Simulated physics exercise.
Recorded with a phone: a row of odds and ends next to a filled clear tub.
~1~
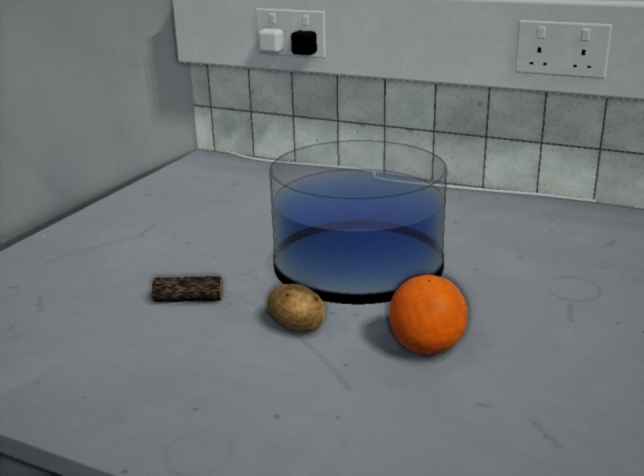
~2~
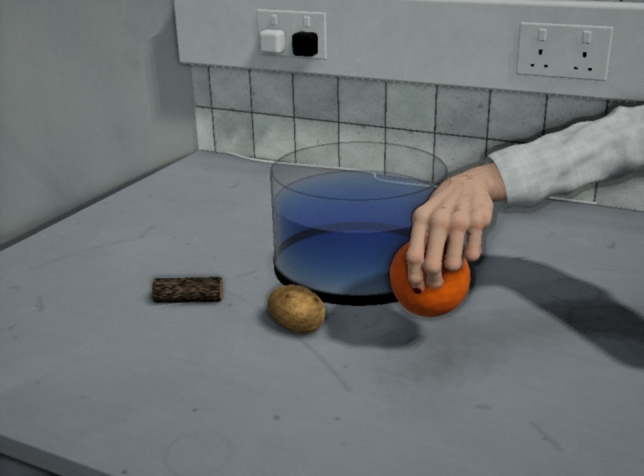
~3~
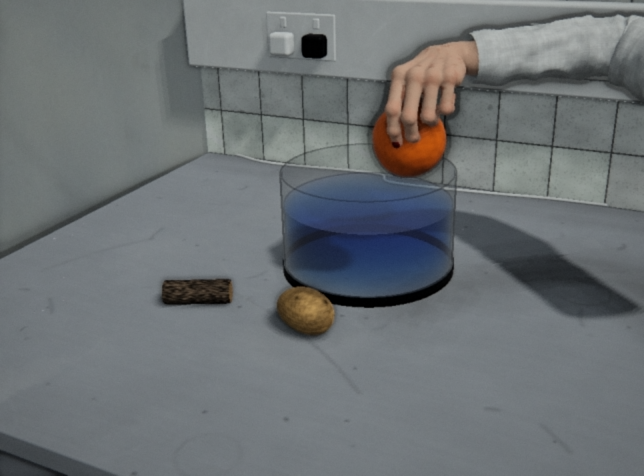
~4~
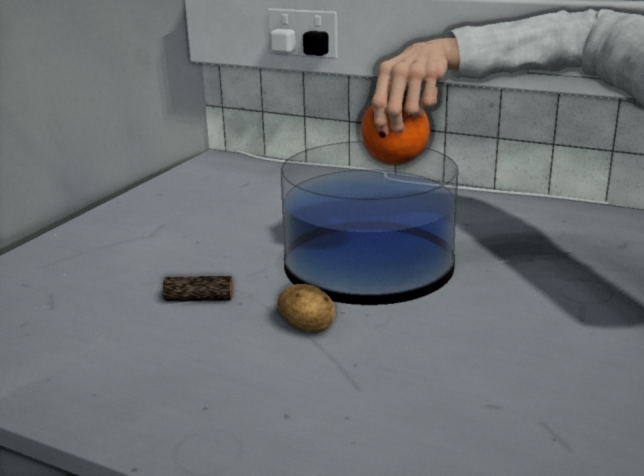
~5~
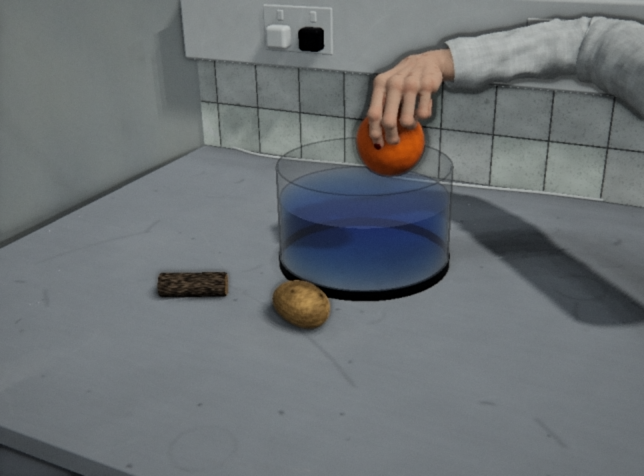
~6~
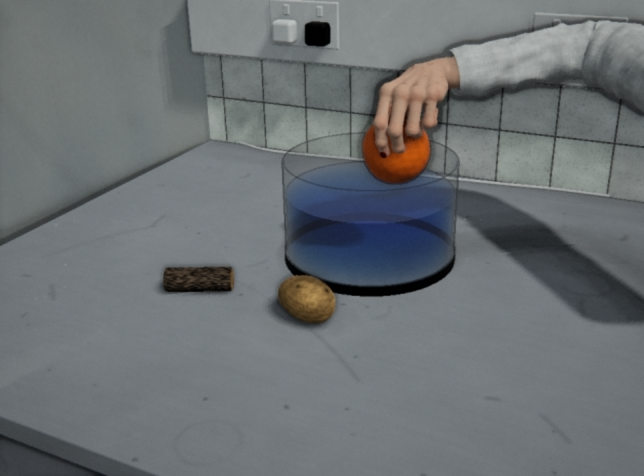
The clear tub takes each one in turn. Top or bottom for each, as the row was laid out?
On the left it keeps up, in the middle it goes down, on the right it keeps up.
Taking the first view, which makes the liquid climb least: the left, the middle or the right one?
My answer: The item at the left end.
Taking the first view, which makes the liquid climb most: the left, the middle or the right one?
My pick is the rightmost of the three.
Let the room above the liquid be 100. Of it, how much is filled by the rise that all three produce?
Near 26 in a hundred.
A moment on, the orange stays afloat.
Further on, the potato drops to the bottom.
When it is over, the piece of branch stays afloat; afloat, piece of branch and orange.
